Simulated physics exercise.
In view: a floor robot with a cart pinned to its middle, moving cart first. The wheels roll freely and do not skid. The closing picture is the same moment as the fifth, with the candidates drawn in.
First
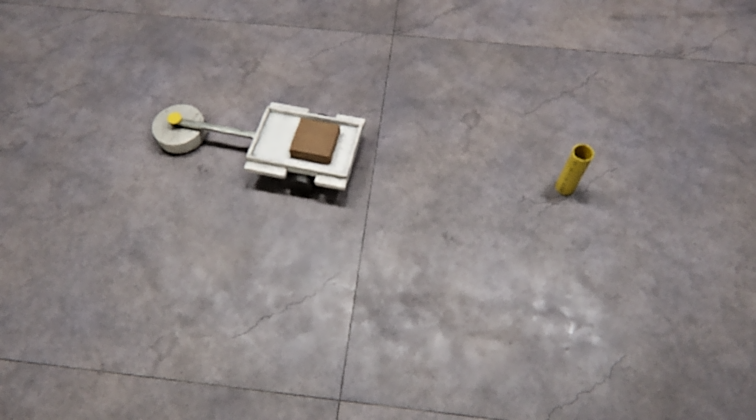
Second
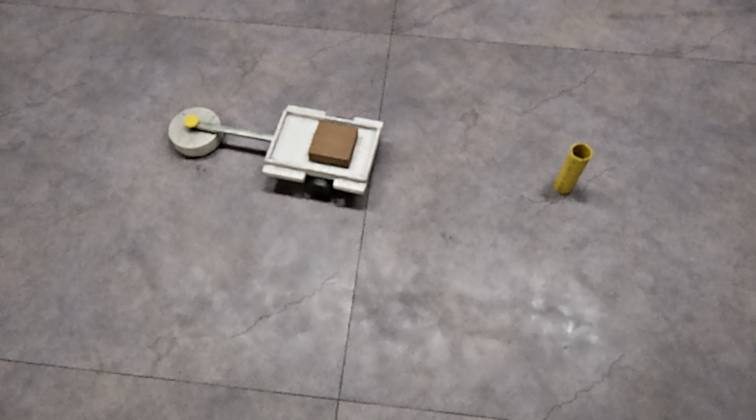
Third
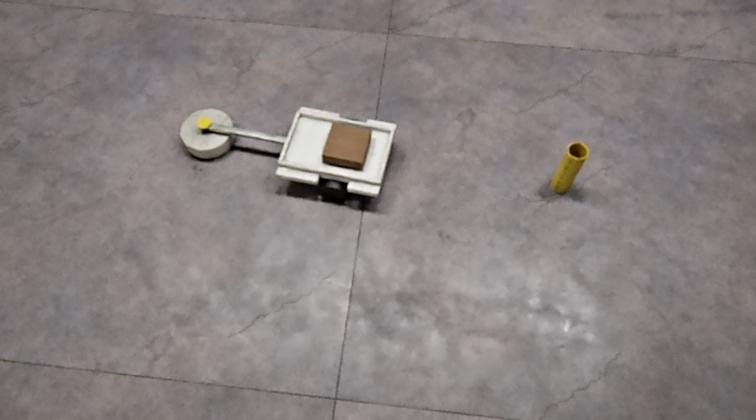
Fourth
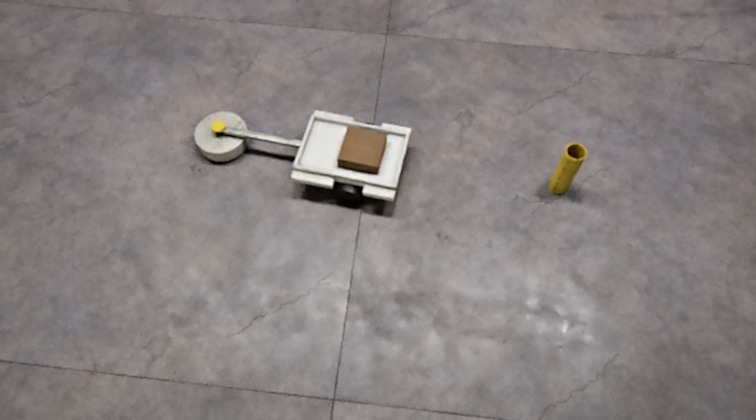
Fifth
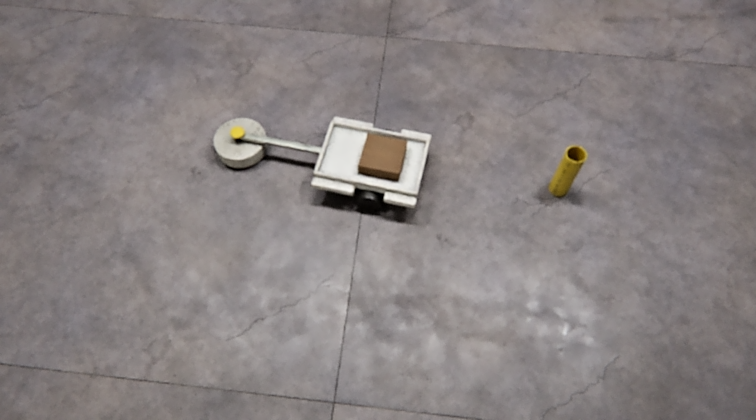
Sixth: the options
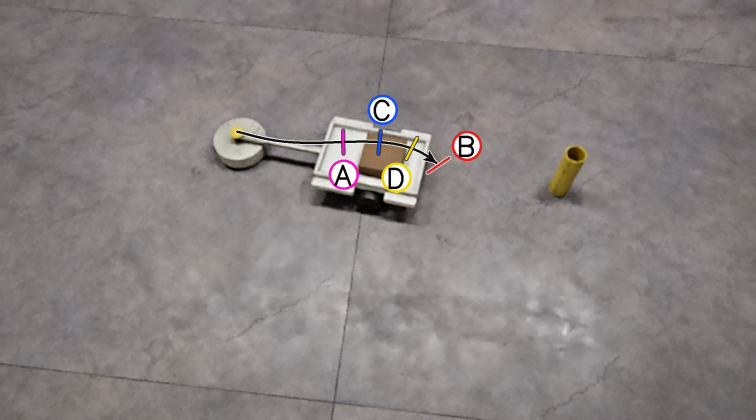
A round floor robot trailed behind a white cart carrying a brown block as the pair moved a short way right across the gray floor, toward a yellow post that stayed standing.
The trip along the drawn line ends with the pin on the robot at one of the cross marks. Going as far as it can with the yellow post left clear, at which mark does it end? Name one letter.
At A, and not beyond.
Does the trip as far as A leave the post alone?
For that mark, yes.
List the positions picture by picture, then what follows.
In the first picture, yellow post (565, 187); robot (179, 126); white cart (306, 143).
In the second picture, robot (195, 129); white cart (324, 146); yellow post (563, 186).
In the third picture, robot (207, 131); white cart (338, 149); yellow post (560, 185).
In the fourth picture, robot (221, 134); white cart (353, 152); yellow post (558, 186).
In the fifth picture, robot (240, 140); white cart (373, 159); yellow post (558, 189).
On the marked copy, A at (343, 142); B at (439, 165); C at (380, 142); D at (412, 148); the route from (237, 132) via (343, 142) to (436, 163).
Taking A. A third of the way, robot (276, 149), cart (412, 166).
Two thirds of the way, robot (311, 151), cart (449, 173).
When it is over, robot (344, 151), cart (480, 181); nothing has been touched.
As for the rest, B is too far, the post has been hit; C is too far, the post has been hit; D is too far, the post has been hit.
